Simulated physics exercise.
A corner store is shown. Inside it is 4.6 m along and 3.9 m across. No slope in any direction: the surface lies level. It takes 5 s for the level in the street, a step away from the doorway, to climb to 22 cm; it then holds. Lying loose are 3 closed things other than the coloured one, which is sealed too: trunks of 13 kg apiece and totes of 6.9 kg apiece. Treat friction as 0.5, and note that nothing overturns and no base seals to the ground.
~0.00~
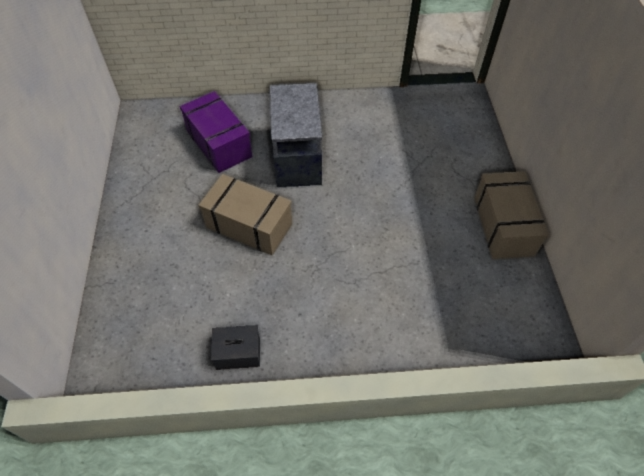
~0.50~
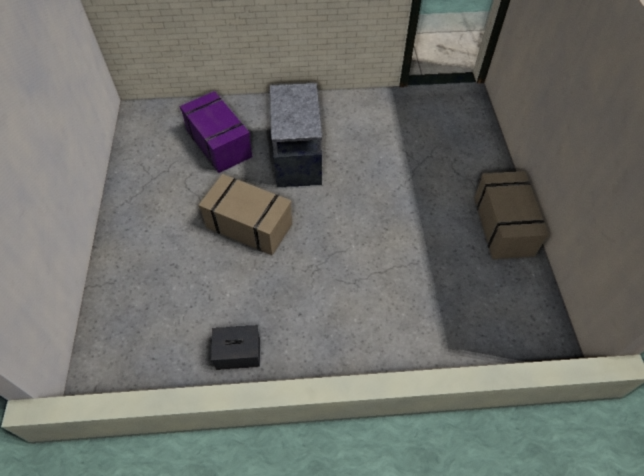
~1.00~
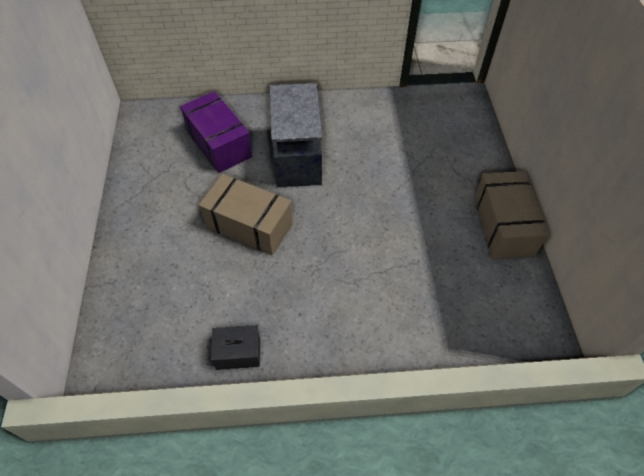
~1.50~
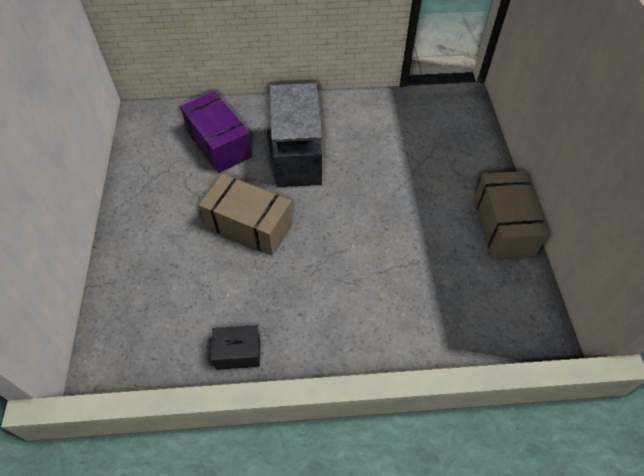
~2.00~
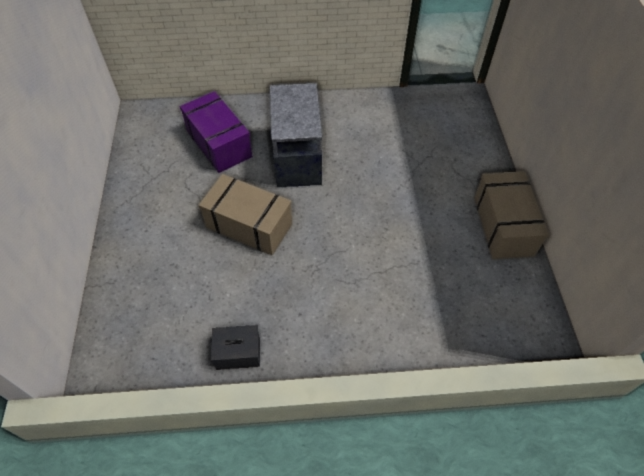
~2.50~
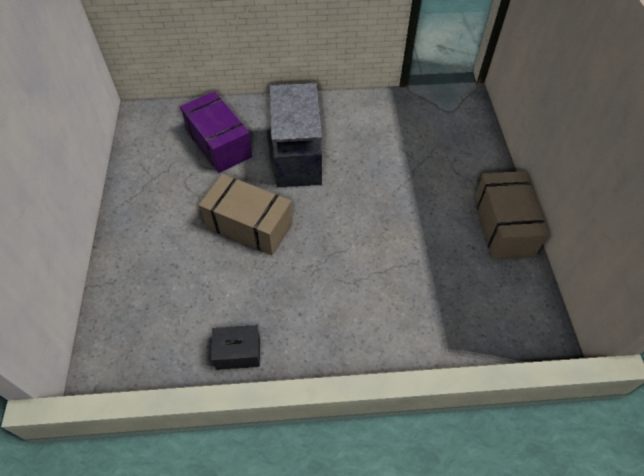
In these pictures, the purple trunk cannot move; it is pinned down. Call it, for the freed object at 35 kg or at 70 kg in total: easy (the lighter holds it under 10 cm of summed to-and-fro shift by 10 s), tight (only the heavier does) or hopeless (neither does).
Easy.
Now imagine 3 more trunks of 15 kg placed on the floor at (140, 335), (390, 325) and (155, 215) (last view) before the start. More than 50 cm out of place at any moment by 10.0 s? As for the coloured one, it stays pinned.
Spot one stays inside, spot two crosses the limit, spot three stays inside.
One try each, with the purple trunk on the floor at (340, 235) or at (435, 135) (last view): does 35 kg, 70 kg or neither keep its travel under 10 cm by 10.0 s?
First try both suffice, second try the heavier suffices.
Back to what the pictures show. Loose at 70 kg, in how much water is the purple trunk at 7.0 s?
Depth: Approx. 0 cm.
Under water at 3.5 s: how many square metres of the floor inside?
The covered patch comes to about 2.0 m2.
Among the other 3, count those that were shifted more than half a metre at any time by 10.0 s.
That comes to 2.
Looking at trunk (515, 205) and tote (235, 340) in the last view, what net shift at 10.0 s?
In that order: 300 cm, 120 cm.
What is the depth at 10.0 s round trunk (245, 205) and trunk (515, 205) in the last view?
I'd estimate 3 cm for the first and 5 cm for the second.
After 3.5 s the purple trunk would be 0 cm from its start with 35 kg and 0 cm from its start with 70 kg; 0 cm of water round it then.
After 4.5 s the purple trunk would be 0 cm from its start with 35 kg and 0 cm from its start with 70 kg; 0 cm of water round it then.
After 7.0 s the purple trunk would be 0 cm from its start with 35 kg and 0 cm from its start with 70 kg; 0 cm of water round it then.
After 10.0 s the purple trunk would be 0 cm from its start with 35 kg and 0 cm from its start with 70 kg; 0 cm of water round it then.
